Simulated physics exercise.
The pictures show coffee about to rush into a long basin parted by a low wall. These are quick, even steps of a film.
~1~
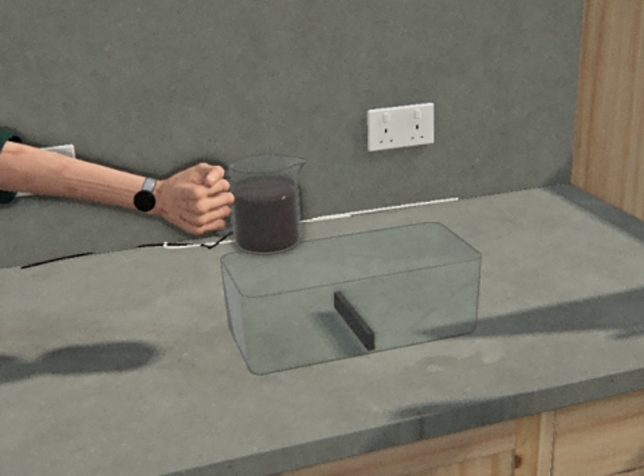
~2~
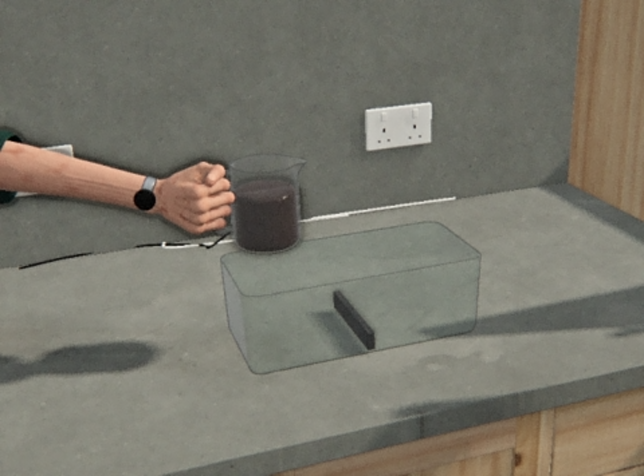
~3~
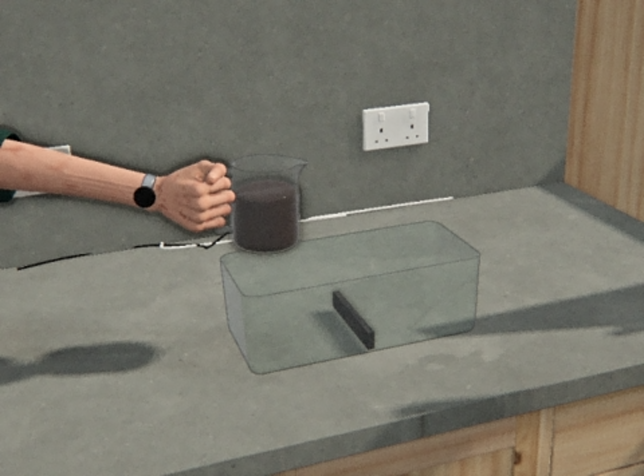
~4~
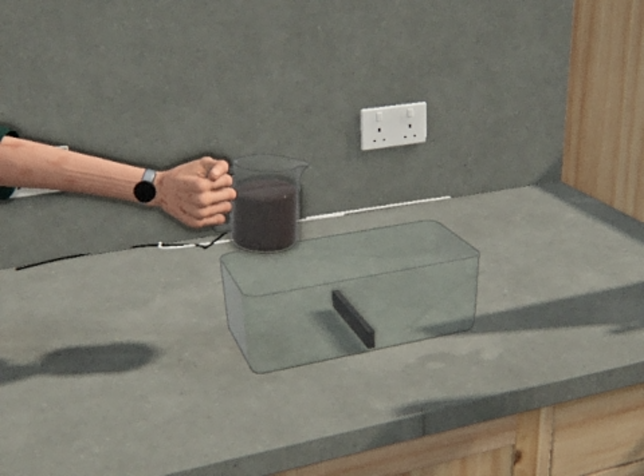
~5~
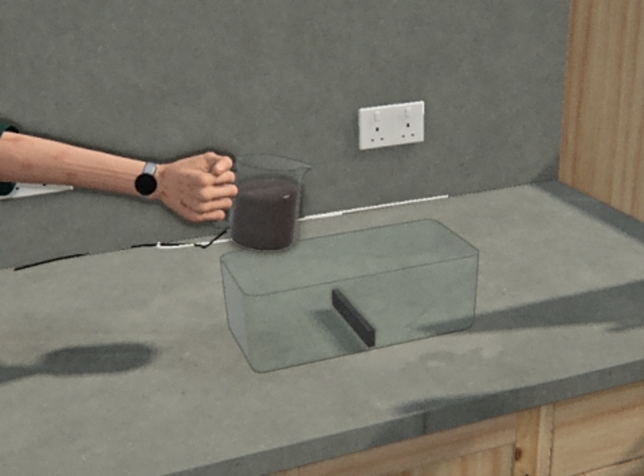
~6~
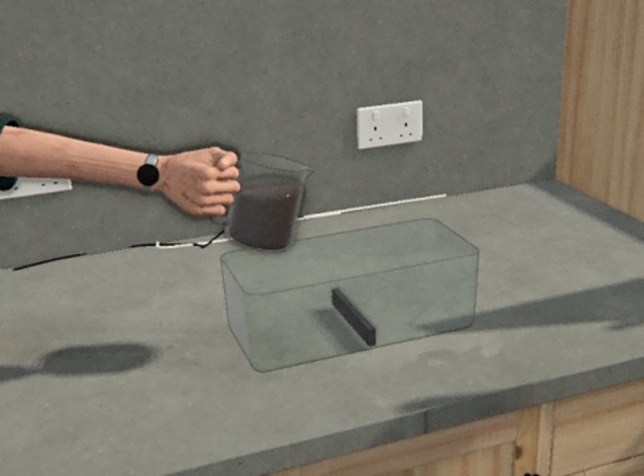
On a grey worktop, a hand slowly tilts a jug of dark liquid slightly right.
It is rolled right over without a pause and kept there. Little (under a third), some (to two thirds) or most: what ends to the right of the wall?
The share right of the wall is between a third and two thirds.
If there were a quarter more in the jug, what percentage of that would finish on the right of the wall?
Close to 65 per cent.
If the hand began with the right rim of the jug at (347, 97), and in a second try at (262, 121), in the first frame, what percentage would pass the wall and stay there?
In turn 90 and 10 in a hundred.
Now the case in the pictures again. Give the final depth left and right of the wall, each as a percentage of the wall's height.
Some 30 per cent left and 40 right.
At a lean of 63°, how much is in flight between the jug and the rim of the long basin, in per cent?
Near 5 %.
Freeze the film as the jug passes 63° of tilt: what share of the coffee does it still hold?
Close to 95 per cent.
A moment on, the jug is tipped part way and 93 per cent is still to pour, 1 is left of the wall and 0 right of it.
Next, the jug is tipped on its side and 41 per cent is still to pour, 11 is left of the wall and 35 right of it.
Then the jug is tipped right over and 6 per cent is still to pour, 39 is left of the wall and 53 right of it.
Later the jug is tipped right over and 0 per cent is still to pour, 45 is left of the wall and 54 right of it.
Finally, 45 per cent lies left of the wall, 54 right of it and 0 outside.
